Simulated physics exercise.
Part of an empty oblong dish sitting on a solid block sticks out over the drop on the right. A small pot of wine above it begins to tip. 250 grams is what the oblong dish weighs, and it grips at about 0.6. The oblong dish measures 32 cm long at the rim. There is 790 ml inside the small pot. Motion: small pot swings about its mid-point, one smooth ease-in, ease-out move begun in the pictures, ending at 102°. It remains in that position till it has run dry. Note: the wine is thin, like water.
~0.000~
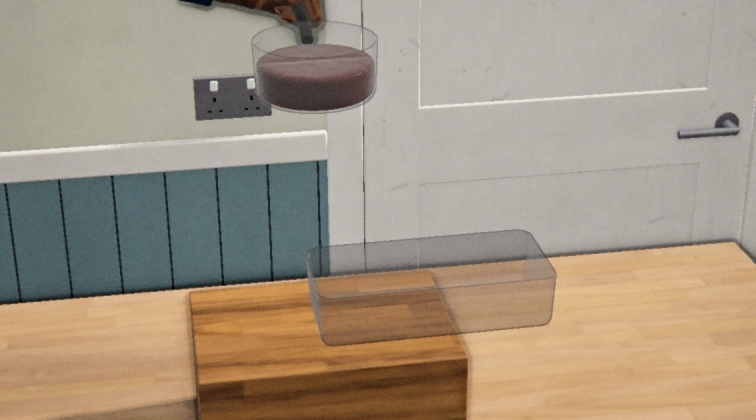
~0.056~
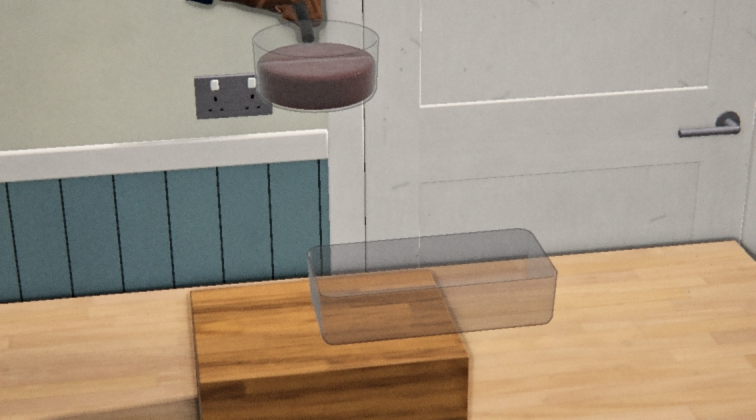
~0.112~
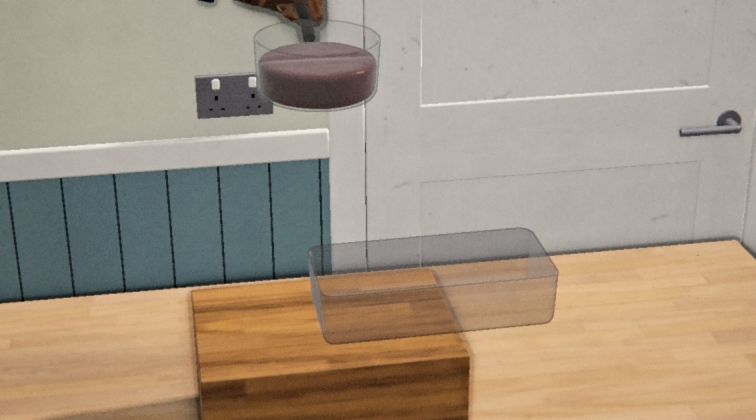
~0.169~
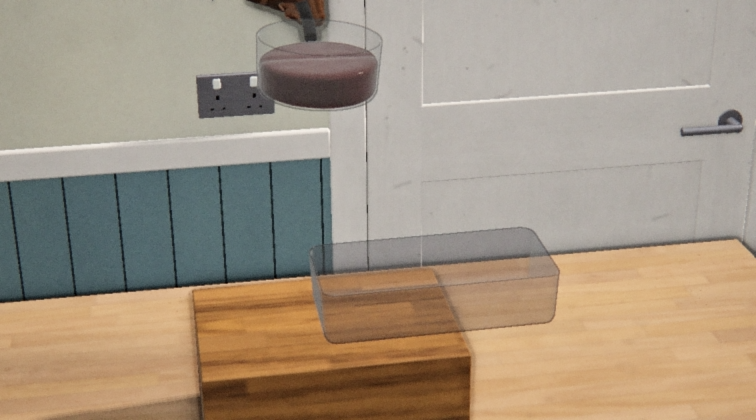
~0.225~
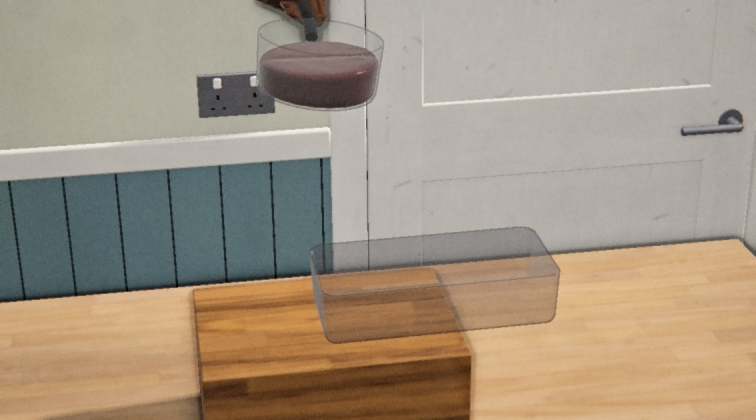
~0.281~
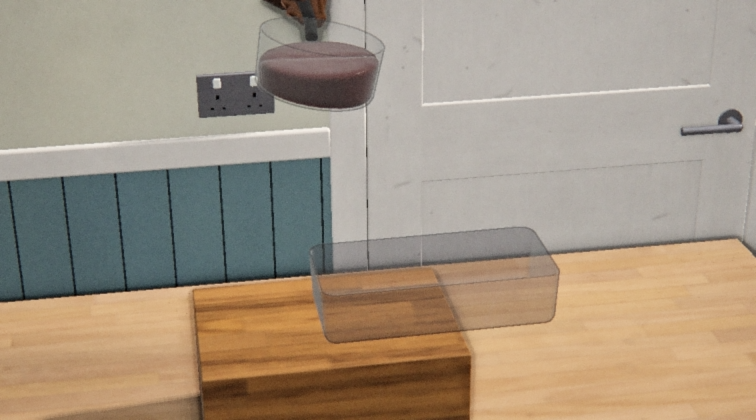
A small pot of wine tilts slightly to the right above an empty oblong dish.
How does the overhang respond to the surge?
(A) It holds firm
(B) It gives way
B, it gives way.
After 0.75 s the tilt is 60° and 67 per cent is still to pour; the oblong dish lies level with 1 per cent in it.
After 1.10 s the tilt is 93° and 15 per cent is still to pour; the oblong dish leans 19° with 55 per cent in it.
After 1.46 s the tilt is 102° and 1 per cent is still to pour; the oblong dish leans 76° with 26 per cent in it.
After 1.85 s the tilt is 102° and 0 per cent is still to pour; the oblong dish leans 105° with 0 per cent in it.
In the end the oblong dish leans 180° with 0 per cent in it.
